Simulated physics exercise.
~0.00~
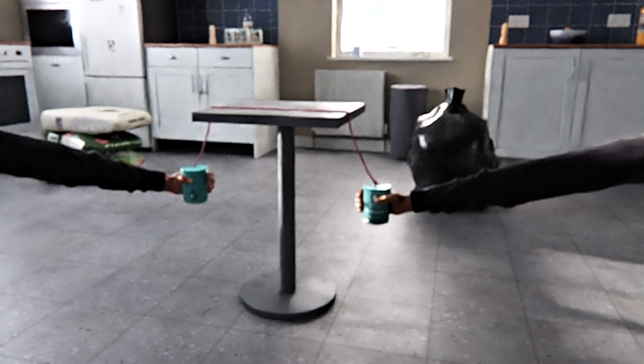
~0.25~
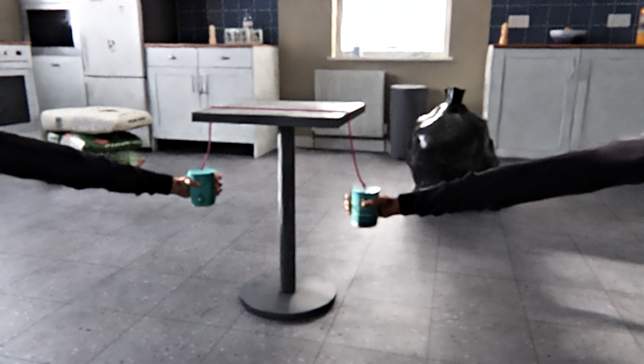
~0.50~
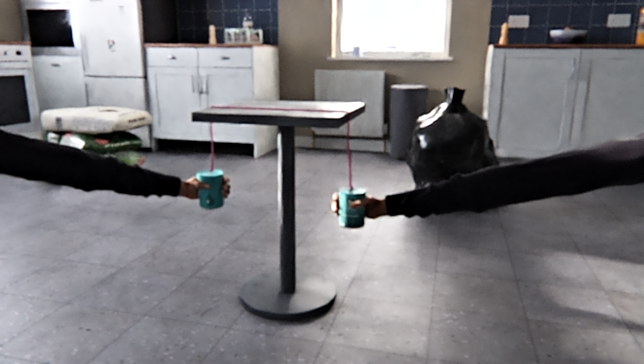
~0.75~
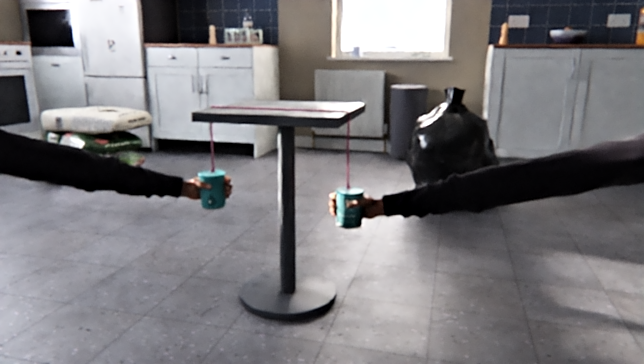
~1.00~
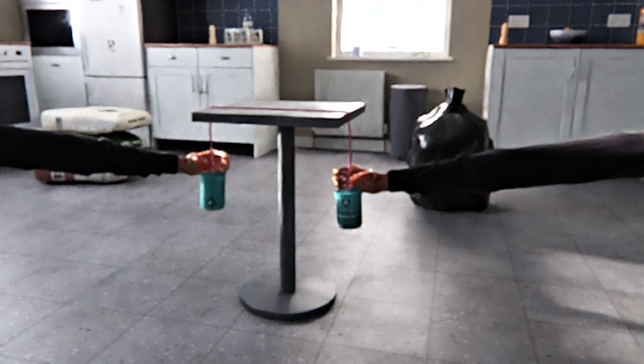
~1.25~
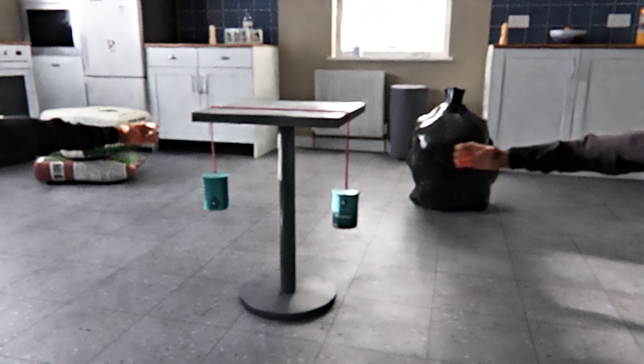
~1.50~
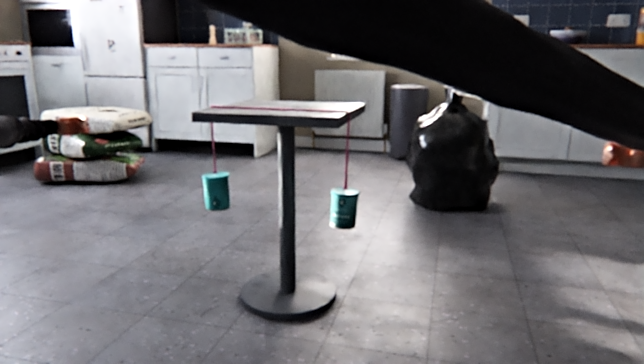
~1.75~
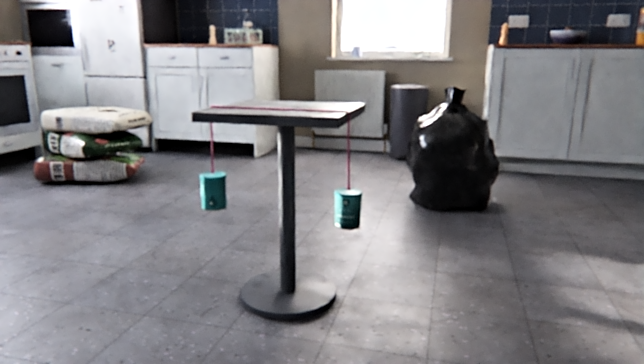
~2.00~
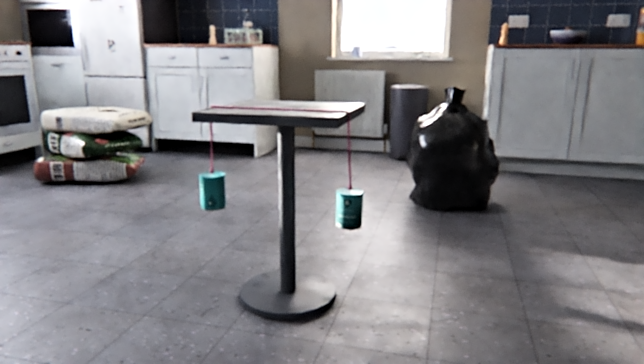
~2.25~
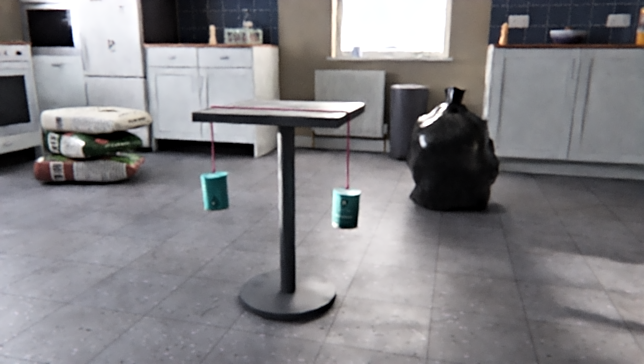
Two teal tins hang from a red string laid across a small dark pedestal table in a kitchen, each held by a hand reaching in from its side. The hands first hold the tins out a little from the table, then ease them inward until the string hangs straight down at both ends. After a brief pause, the fingers open and both arms draw back, one dark sleeve sweeping across the view as it leaves. The tins sway very slightly but neither rises nor sinks. At the end they hang upright and balanced, the left slightly higher than the right.
